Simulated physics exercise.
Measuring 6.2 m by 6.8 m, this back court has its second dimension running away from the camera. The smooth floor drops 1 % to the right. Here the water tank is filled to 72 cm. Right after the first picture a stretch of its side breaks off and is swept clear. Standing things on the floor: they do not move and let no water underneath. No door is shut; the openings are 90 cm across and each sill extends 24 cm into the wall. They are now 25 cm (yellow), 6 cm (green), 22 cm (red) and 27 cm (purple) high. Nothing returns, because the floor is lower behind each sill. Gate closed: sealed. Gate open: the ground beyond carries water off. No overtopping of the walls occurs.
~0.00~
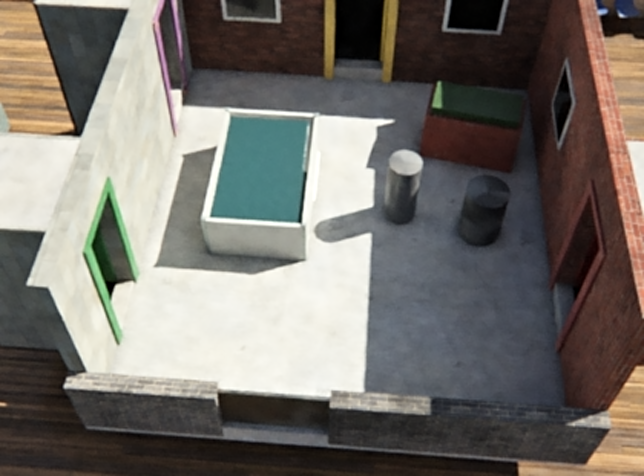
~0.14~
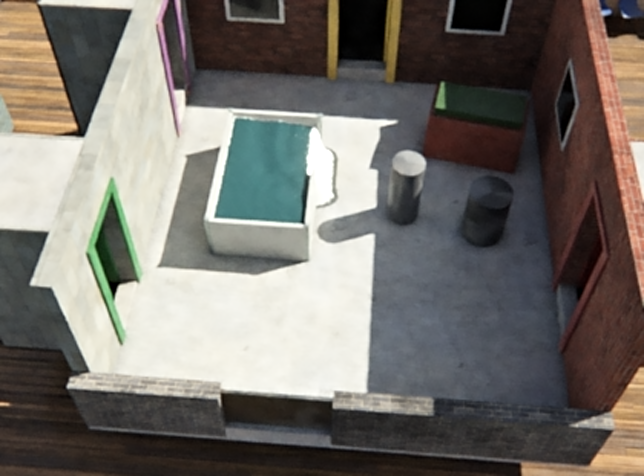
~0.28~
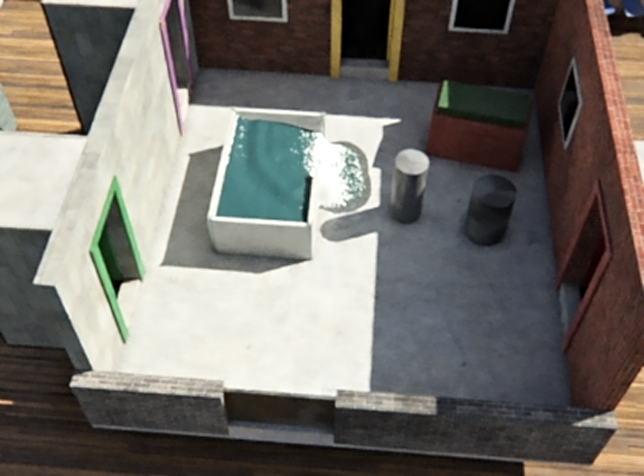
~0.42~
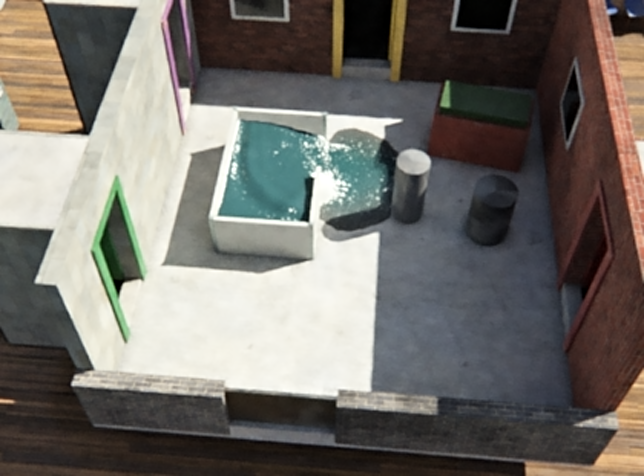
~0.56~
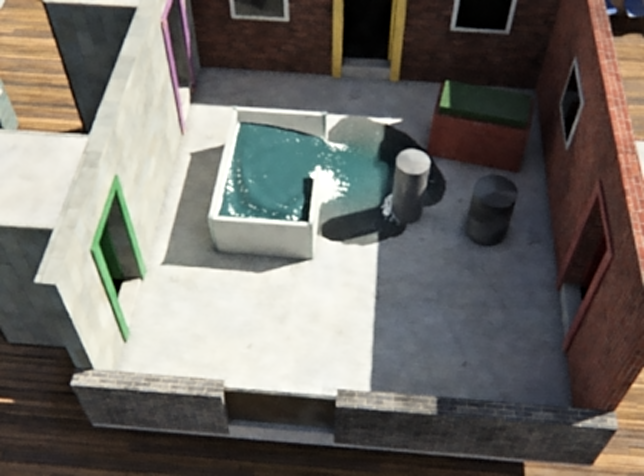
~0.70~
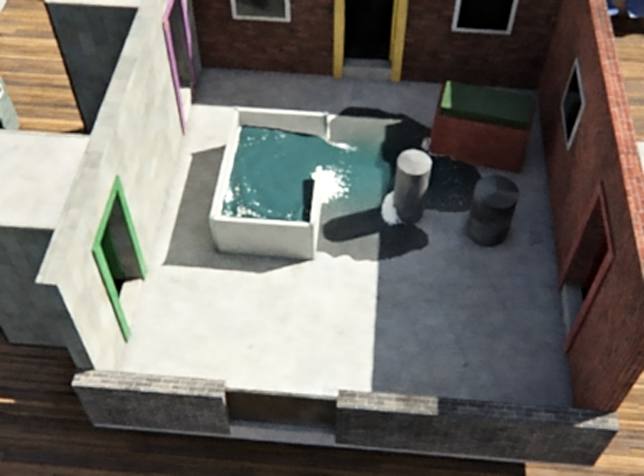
The clip opens on a walled court where a white tank of still teal water stands near two cylinders and a green-topped brick box. The tank's right side breaks open and water gushes through the gap, foaming white. It spreads across the floor, reaching and surrounding the nearer cylinder as the wet patch widens.
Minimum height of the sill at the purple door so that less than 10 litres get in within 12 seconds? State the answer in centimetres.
Roughly 6.5 cm.
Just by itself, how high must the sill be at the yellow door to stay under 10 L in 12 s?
Yellow: Roughly 8.5 cm.
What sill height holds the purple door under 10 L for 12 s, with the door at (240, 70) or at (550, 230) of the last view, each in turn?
Roughly 6.5 and 27 cm.
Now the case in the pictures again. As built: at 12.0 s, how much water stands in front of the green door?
About 5.5 centimetres deep.
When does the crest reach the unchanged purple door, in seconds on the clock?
Approximately 7.0 s.
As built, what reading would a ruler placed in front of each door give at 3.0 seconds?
Yellow door 6 cm, green door 0 cm, red door 5 cm, purple door 0 cm.
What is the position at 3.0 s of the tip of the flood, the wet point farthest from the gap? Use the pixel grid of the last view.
I'd put the front's tip around (573, 438).
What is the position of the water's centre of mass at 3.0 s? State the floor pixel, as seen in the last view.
Centre of mass: About (394, 190) px.
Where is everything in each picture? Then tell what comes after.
The water tank at (264, 168) is whole and still, 72 cm deep; the purple door at (172, 67) is dry, in the first frame.
The front is at (333, 199), 0.3 m from the gap at (315, 167); 0.3 m2 of floor is wet, 72 cm left at the back, in the second frame.
The front is at (366, 194), 0.8 m from the gap at (318, 166); 0.9 m2 of floor is wet, 70 cm left at the back, in the third frame.
Water pours out at (320, 166) and has run 1.4 m, to a hidden place; about 8 cm deep outside, 64 cm at the back, in the fourth frame.
The front is at (437, 193), 1.9 m from the gap at (319, 166); 3.5 m2 of floor is wet, 62 cm left at the back, in the fifth frame.
The front is at a hidden place, 2.6 m from the gap at (321, 166); 4.9 m2 of floor is wet, 60 cm left at the back; the purple door at (182, 66), 2.8 m from the gap, is still 2.6 m from the nearest water, in the sixth frame.
After 1.4 s water covers 25 % of the floor, deepest (44 cm) near (545, 191); it has not reached the purple door.
After 3.0 s water covers 50 % of the floor, deepest (32 cm) near (546, 199); it has not reached the purple door.
After 12.0 s water covers 100 % of the floor, deepest (9 cm) near (559, 437); 5 cm at the purple door, 0 litres in over its 27 cm sill.
At the purple door as built, the water arrived by 4.8 s and peaked near 10 cm at 7.2 s.
With a sill of 5.5 cm, 19 litres would have come in within the 12 s; with 7.5 cm, 4 litres. So under 10 litres takes about 6.5 cm.
